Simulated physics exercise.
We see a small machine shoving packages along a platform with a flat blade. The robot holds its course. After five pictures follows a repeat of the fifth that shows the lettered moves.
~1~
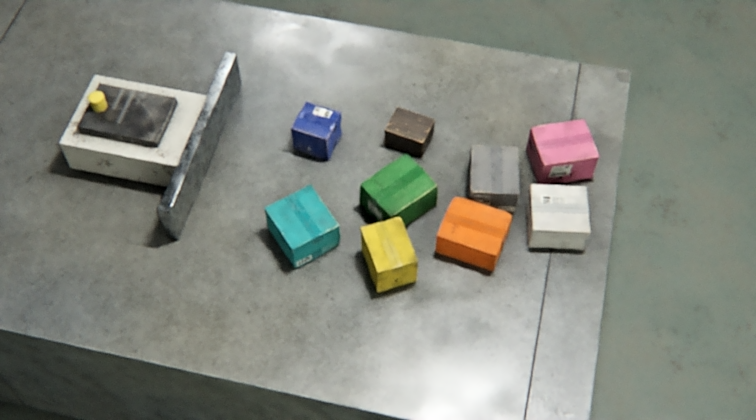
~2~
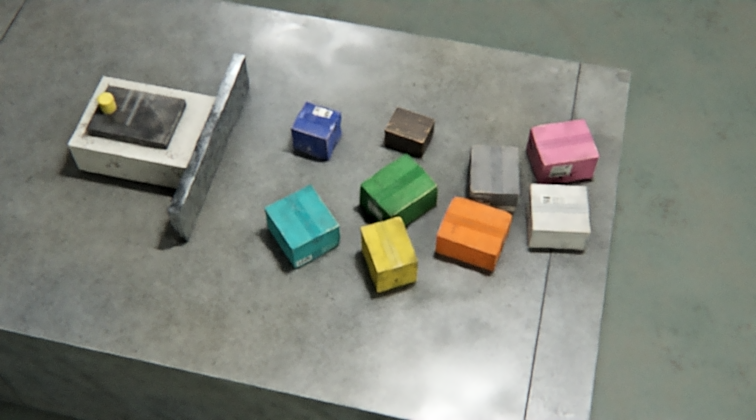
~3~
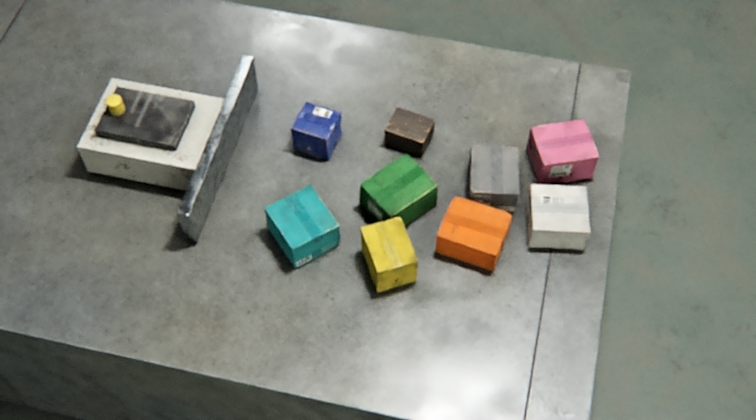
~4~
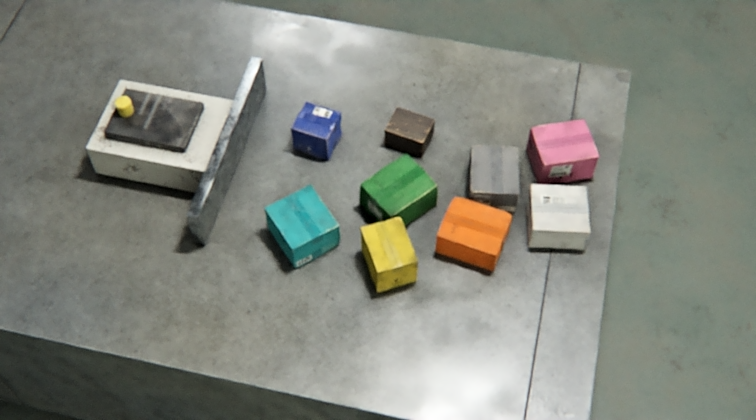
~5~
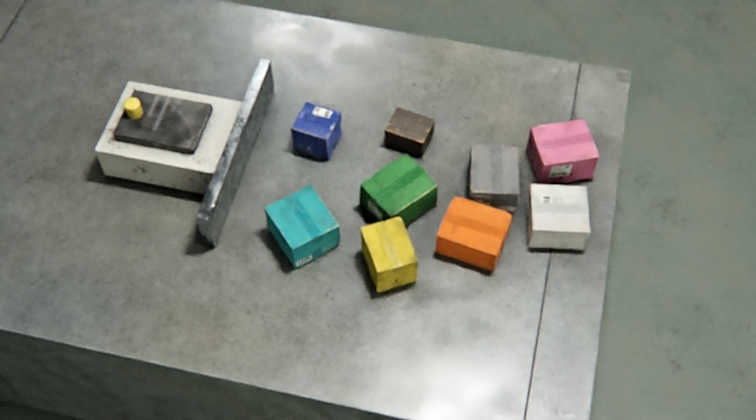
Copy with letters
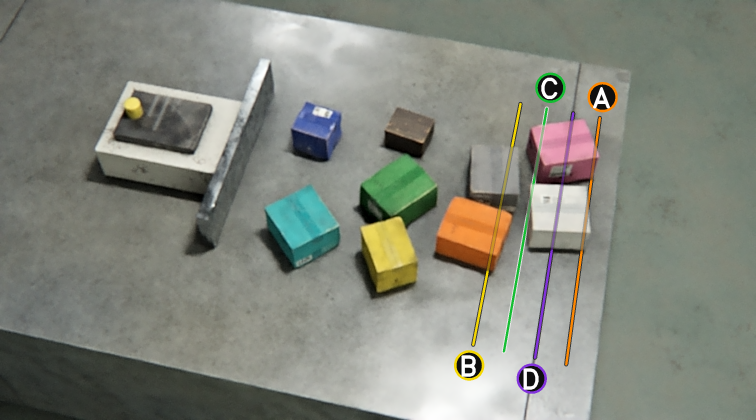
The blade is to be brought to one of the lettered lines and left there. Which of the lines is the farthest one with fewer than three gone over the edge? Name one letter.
It can go as far as C.
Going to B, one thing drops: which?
The white parcel goes over.
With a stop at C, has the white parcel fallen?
Yes.
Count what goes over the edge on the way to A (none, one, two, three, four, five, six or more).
In all, six or more.
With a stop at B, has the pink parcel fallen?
By then, no.
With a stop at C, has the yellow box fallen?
No.
On the marked copy, A at (584, 231); B at (499, 214); C at (527, 220); D at (556, 225).
With C. Early on, robot (271, 141); yellow box (422, 264); black crate (420, 132).
Further on, robot (376, 161); white parcel (592, 214); orange parcel (540, 250).
At the end, robot (457, 176); orange parcel over the edge; white parcel over the edge; two fallen.
As for the rest, A drops seven; B is within the limit but short; D drops five.
